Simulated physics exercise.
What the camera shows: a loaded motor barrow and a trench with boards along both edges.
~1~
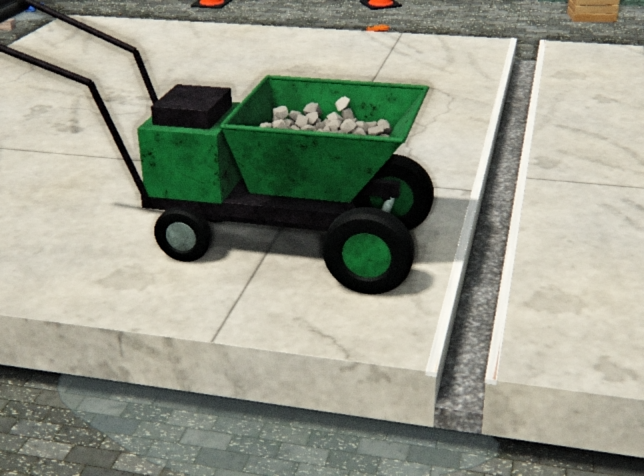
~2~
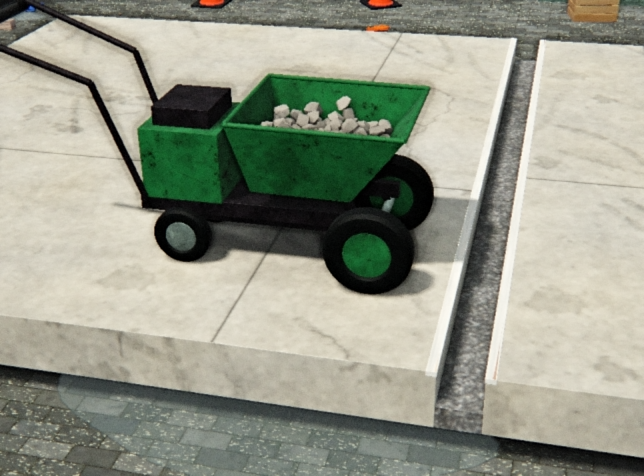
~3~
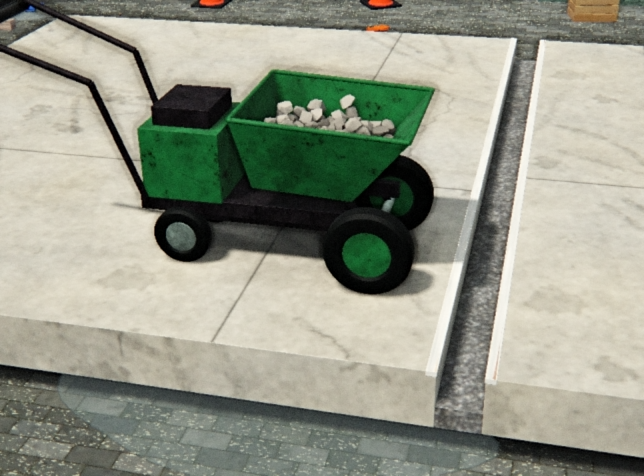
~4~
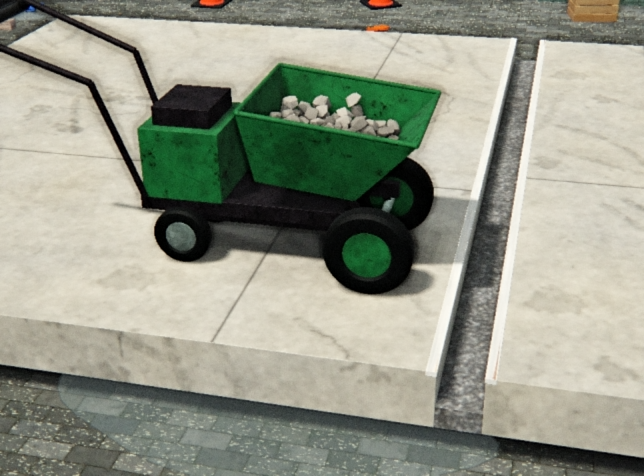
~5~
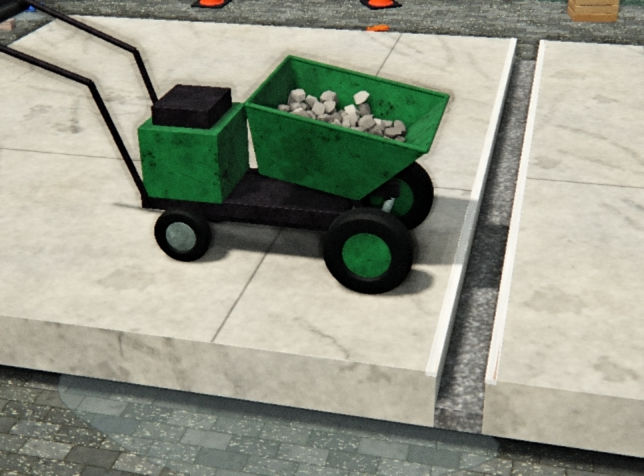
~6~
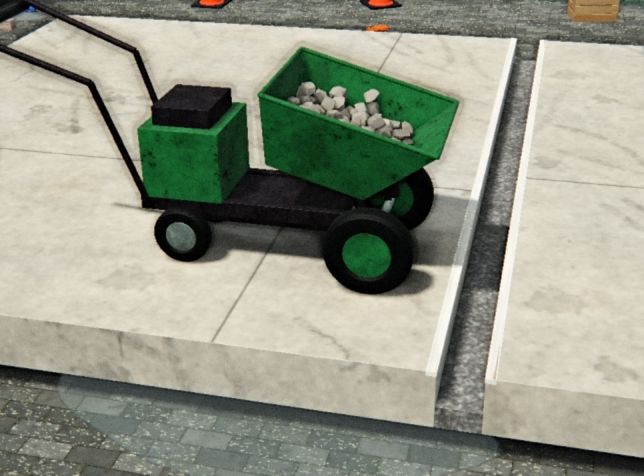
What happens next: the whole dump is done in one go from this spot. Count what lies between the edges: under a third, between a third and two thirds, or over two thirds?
Watching that, the trench's share sits in the lowest third, below one-third of the load.
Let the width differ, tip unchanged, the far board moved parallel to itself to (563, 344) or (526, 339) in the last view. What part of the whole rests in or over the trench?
90 % then 50 %, roughly.
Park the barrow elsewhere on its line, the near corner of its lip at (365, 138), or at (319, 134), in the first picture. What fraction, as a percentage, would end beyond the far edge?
Position 1: Near 40 %; position 2: Near 0 %.
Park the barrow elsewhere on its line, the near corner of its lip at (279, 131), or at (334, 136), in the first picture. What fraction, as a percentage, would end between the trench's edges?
You'd get around 40 in a hundred, then 80 in a hundred.
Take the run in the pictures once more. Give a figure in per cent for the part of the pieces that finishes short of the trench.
Roughly 0 percent.
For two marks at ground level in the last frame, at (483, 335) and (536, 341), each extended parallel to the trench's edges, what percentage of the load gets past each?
About 80 and 60 %.
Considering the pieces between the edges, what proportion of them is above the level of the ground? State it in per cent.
Near 0 %.
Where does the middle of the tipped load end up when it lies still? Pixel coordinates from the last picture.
Near (548, 273), more or less.
Soon after the last picture, skip tipped steeply; all in the skip.
A little later, skip tipped right over; most in the skip; a small part beyond it.
Later still, skip tipped right over; a small part in the skip; a stray few in or heaped over the trench; most beyond it.
By the end, skip tipped right over; a small part in the skip; a small part in or heaped over the trench; most beyond it.
